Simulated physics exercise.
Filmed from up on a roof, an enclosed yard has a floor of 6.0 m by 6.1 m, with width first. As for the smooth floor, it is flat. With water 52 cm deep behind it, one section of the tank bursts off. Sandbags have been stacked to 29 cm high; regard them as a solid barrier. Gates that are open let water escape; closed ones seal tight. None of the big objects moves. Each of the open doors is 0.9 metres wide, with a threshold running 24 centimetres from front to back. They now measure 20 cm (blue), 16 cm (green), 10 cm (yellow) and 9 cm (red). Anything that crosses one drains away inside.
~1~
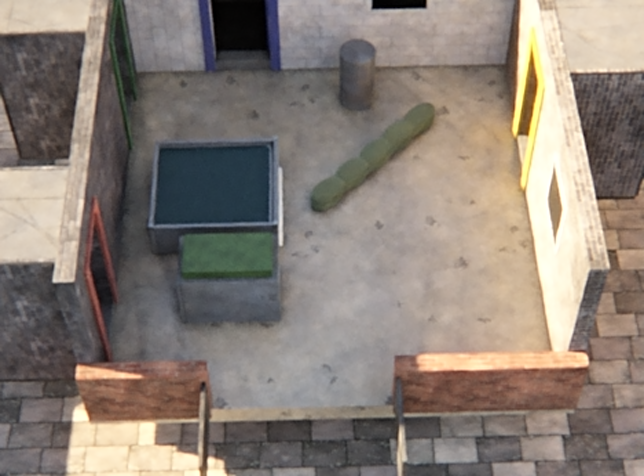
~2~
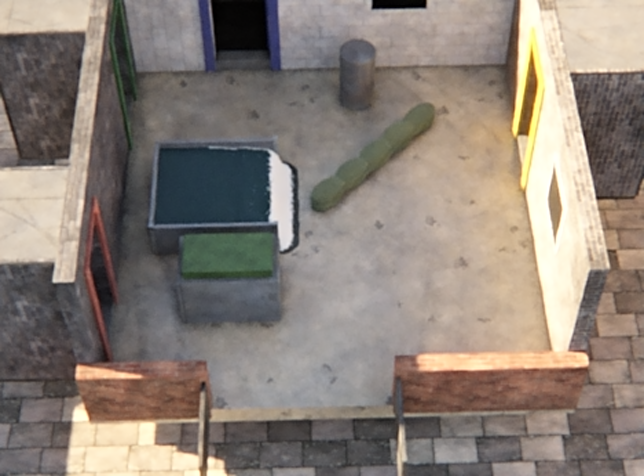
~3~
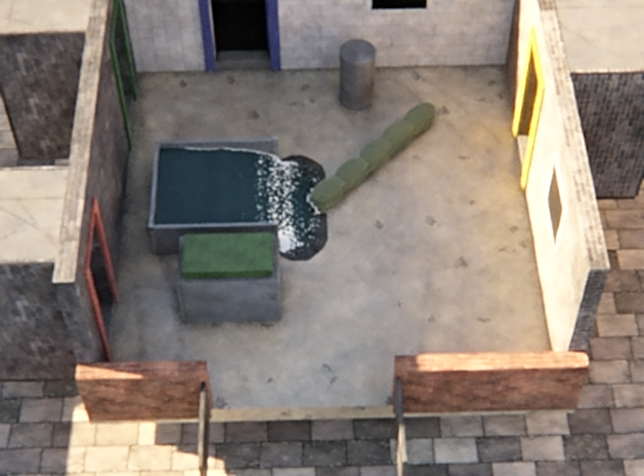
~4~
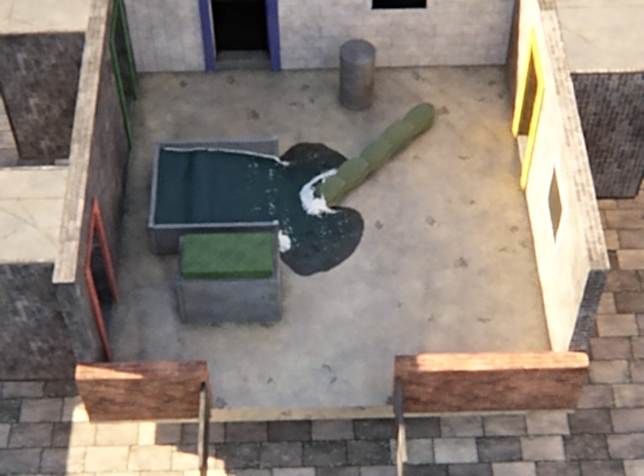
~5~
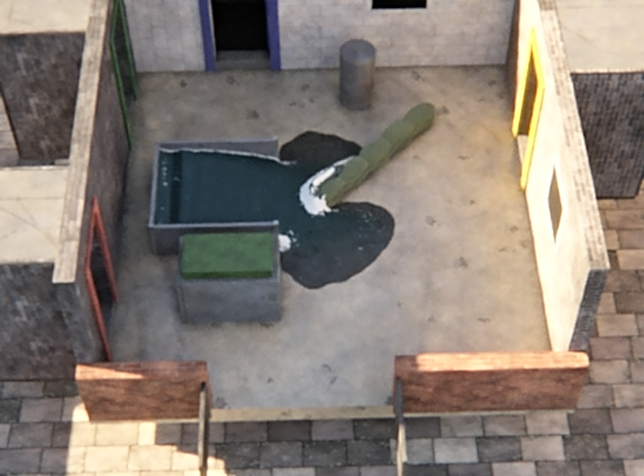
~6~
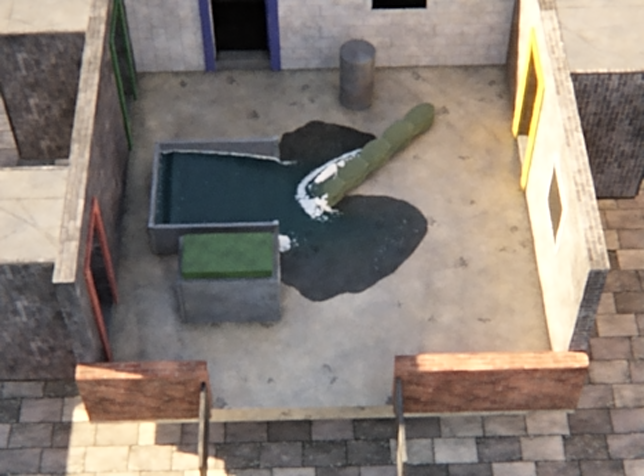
At the start, a dark, full tank stands whole in a walled yard, behind a green-topped block and left of a row of sandbags. Its right side gives way and water pours out, foaming against the near end of the sandbags, then spreads around both sides in a widening dark pool.
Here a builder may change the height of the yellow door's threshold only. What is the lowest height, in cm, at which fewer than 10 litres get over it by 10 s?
6.5 cm.
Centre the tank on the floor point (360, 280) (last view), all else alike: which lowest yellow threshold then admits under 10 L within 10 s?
Minimum: Approx. 6.5 cm.
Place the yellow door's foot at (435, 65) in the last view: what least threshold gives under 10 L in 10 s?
Around 11.0 cm would do it.
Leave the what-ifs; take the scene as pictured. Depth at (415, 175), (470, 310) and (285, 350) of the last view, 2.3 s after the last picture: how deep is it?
About 1, 2 and 0 cm.
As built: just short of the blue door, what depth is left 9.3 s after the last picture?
The depth there is around 3.0 cm.
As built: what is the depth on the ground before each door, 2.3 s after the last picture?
Lab note, cm: Blue 5; green 0; yellow 6; red 0.
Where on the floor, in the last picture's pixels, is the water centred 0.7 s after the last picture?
Approximately (284, 204).
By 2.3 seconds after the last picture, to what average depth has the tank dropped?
Average depth: Approx. 12 cm.
Then, 0.7 s after the last picture water covers 30 % of the floor, deepest (34 cm) near (307, 203); it has not reached the yellow door.
Then, 2.3 s after the last picture water covers 55 % of the floor, deepest (22 cm) near (554, 385); 6 cm at the yellow door, 0 litres in over its 10 cm threshold.
Then, 9.3 s after the last picture water covers 90 % of the floor, deepest (6 cm) near (433, 388); 5 cm at the yellow door, 2 litres in over its 10 cm threshold.
At the yellow door as built, the water peaked near 11 cm, 3.5 s after the last picture.
Run again over the same 10 s with other heights there, 13 litres in over 6 cm, 5 litres over 8 cm. The limit of 10 litres is kept from about 6.5 cm up.
